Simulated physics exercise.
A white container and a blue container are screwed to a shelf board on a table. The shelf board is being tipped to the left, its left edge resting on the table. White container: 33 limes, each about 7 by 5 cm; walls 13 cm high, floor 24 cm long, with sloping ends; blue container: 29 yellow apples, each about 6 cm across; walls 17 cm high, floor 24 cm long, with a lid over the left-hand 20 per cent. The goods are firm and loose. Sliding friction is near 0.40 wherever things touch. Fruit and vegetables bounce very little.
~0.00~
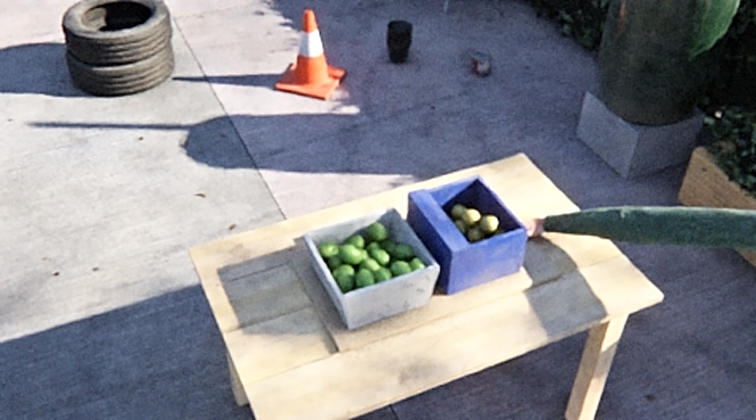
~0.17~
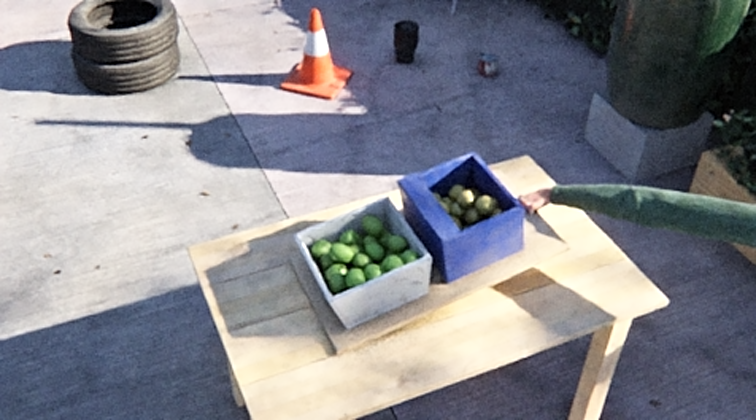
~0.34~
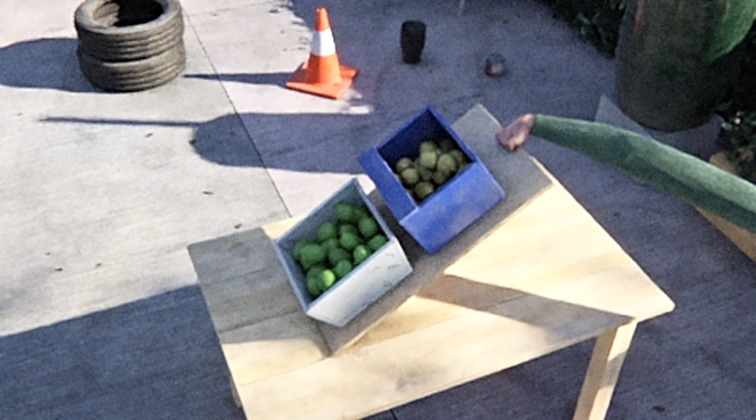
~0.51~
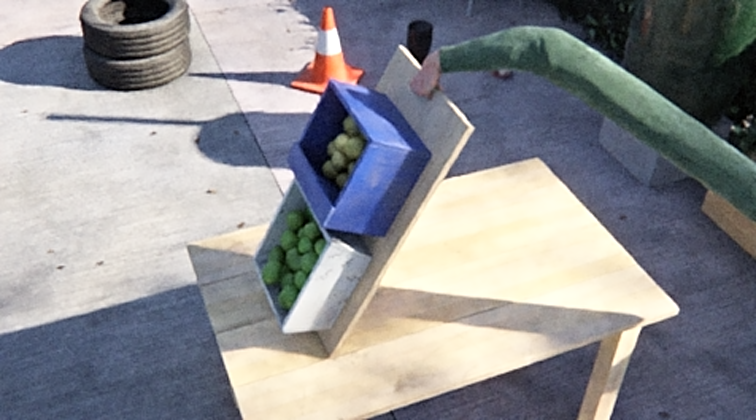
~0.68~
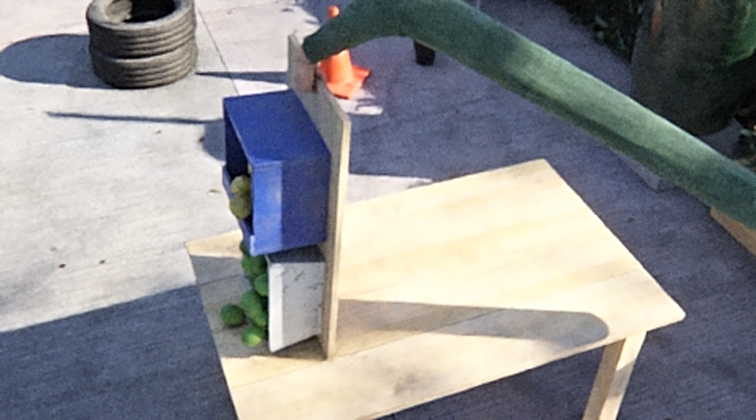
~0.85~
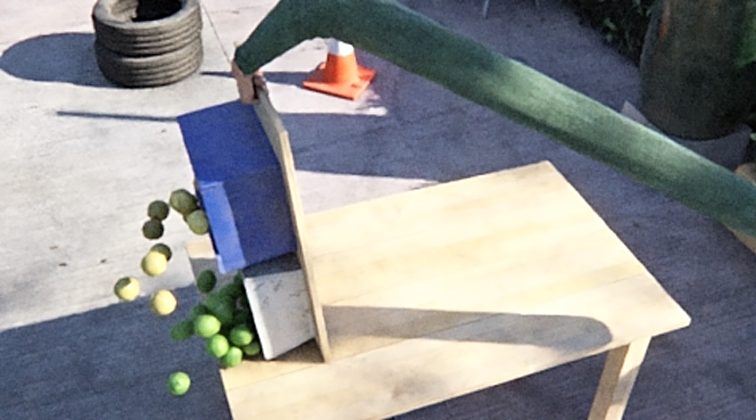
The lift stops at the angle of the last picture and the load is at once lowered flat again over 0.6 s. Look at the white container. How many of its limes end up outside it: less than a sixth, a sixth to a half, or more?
The white container loses more than half of its limes.
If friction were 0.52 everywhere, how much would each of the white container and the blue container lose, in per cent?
Then white container 80, blue container 50 per cent.
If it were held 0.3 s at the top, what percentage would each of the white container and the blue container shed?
In that case white container 100, blue container 40 per cent.
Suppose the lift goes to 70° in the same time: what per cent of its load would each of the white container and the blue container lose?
Then white container 30, blue container 20 per cent.
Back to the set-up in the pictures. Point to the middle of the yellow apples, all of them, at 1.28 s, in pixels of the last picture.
Around (326, 253).
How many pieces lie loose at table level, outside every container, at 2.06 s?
About 8.
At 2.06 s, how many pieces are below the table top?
Roughly 35.
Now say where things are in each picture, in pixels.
In the first frame (places track the rim corner closest to us here; the camera moves round a little), white container (343, 296); blue container (455, 251); tipped 0°; all still inside.
The second frame shows white container (333, 299); blue container (446, 239); tipped 10°.
The third frame shows white container (308, 309); blue container (404, 219); tipped 34°.
The fourth frame shows white container (283, 328); blue container (326, 222); tipped 62°.
The fifth frame shows white container (270, 347); blue container (254, 250); tipped 86°; 3 out, the lowest lime at (233, 314).
The sixth frame shows white container (265, 356); blue container (223, 267); tipped 96°; 25 out, the lowest lime at (178, 384).
After 1.04 s, tilt 73°; the white container is down by 28 of 33 and the blue container is down by 16 of 29.
After 1.28 s, tilt 19°; the white container is down by 31 of 33 and the blue container is down by 16 of 29.
After 1.62 s, tilt 0°; the white container is down by 31 of 33 and the blue container is down by 16 of 29.
When it is over (at 2.06 s), the white container is down by 31 of 33 and the blue container is down by 16 of 29. Asked share, 31 of 33, 94 per cent.
